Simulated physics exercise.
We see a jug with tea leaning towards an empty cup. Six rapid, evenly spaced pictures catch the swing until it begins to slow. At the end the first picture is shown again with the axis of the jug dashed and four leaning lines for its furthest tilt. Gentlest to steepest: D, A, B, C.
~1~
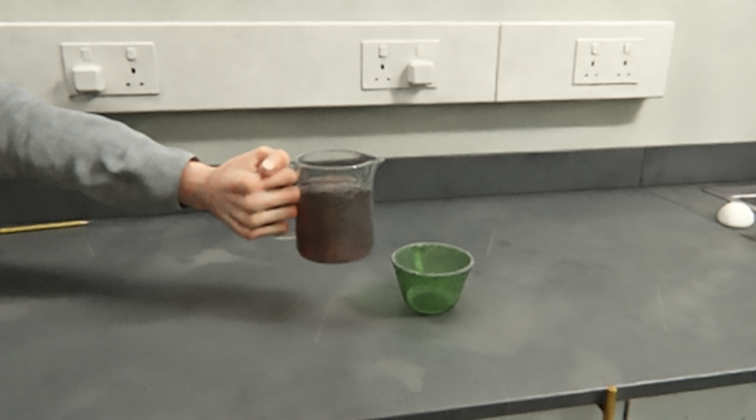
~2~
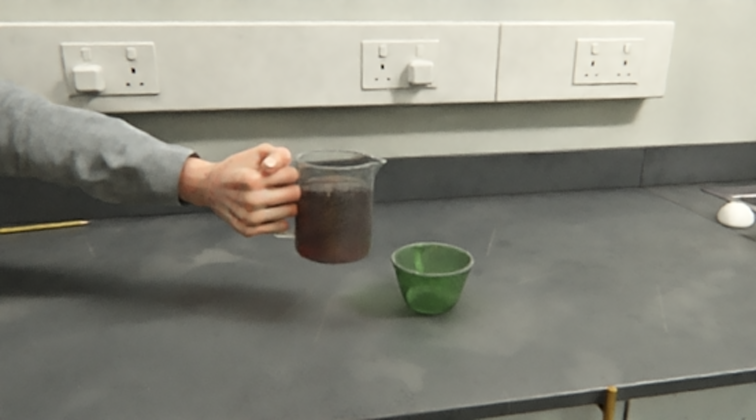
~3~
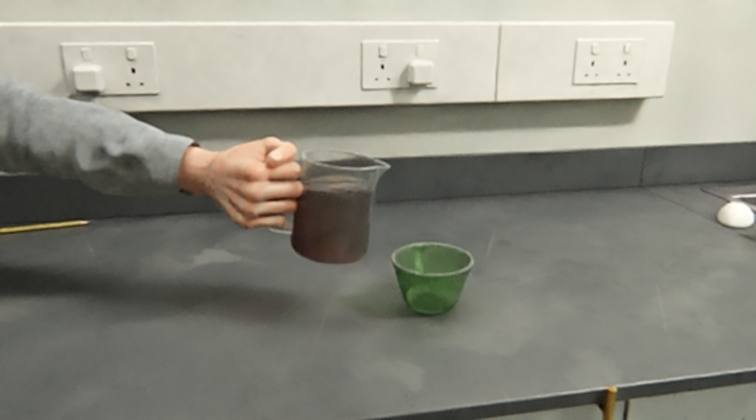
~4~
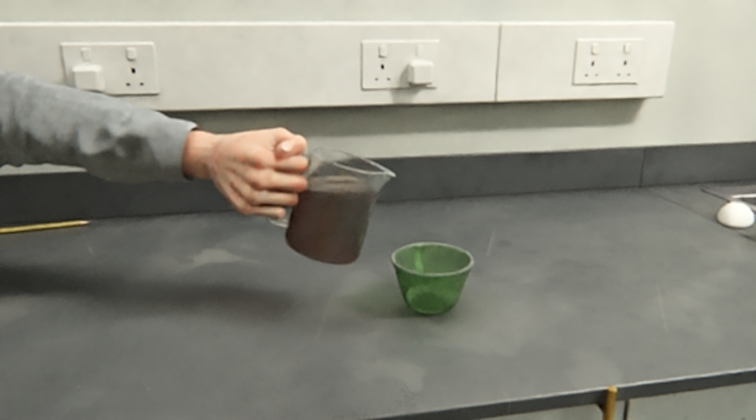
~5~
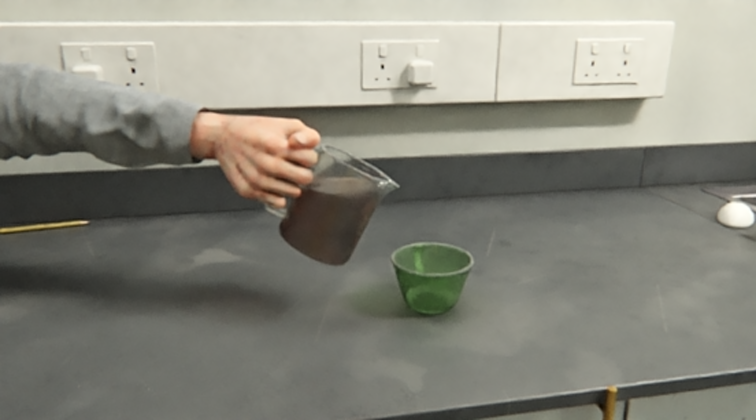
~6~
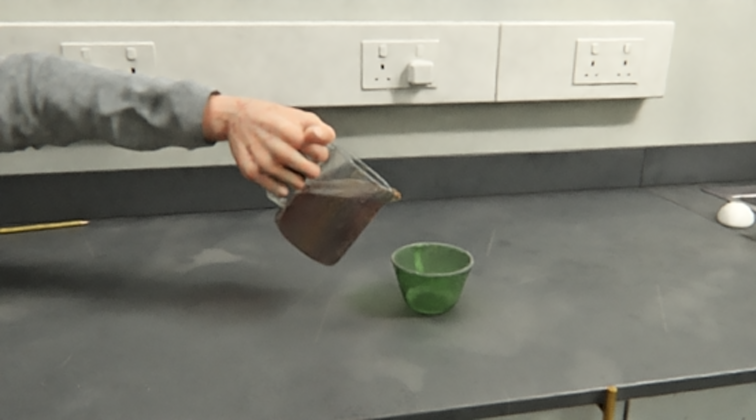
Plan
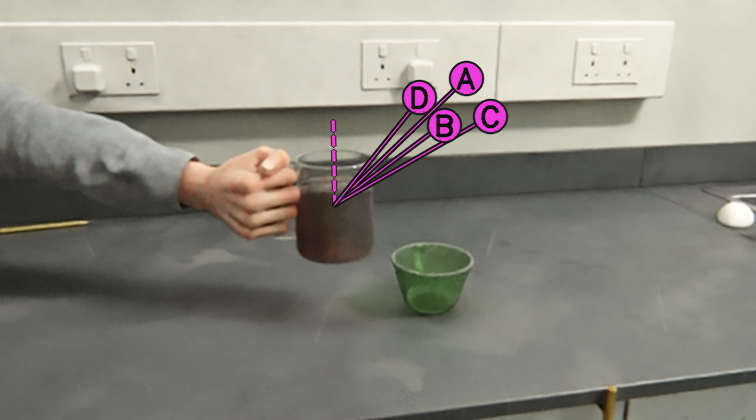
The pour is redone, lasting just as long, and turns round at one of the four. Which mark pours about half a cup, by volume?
Mark C.
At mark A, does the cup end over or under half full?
Under half.
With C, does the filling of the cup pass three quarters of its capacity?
No, less.
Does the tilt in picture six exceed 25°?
Yes, it does.
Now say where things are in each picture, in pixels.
The first picture shows upright, lip at (383, 159); rim of the cup round (432, 258); nothing has left yet.
The second picture shows tipped about 2°, lip at (384, 161); nothing has left yet.
The third picture shows tipped about 8°, lip at (388, 166); nothing has left yet.
The fourth picture shows tipped about 17°, lip at (393, 174); nothing has left yet.
The fifth picture shows tipped about 28°, lip at (397, 186); nothing has left yet.
The sixth picture shows tipped about 40°, lip at (399, 198); nothing has left yet.
On the marked copy, A at (453, 90); B at (429, 133); C at (475, 124); D at (409, 111).
For mark A, the cup ends with about 18 % of what it can hold.
For mark B, the cup ends with about 33 % of what it can hold.
For mark C, the cup ends with about 53 % of what it can hold.
For mark D, the cup ends with about 7 % of what it can hold.
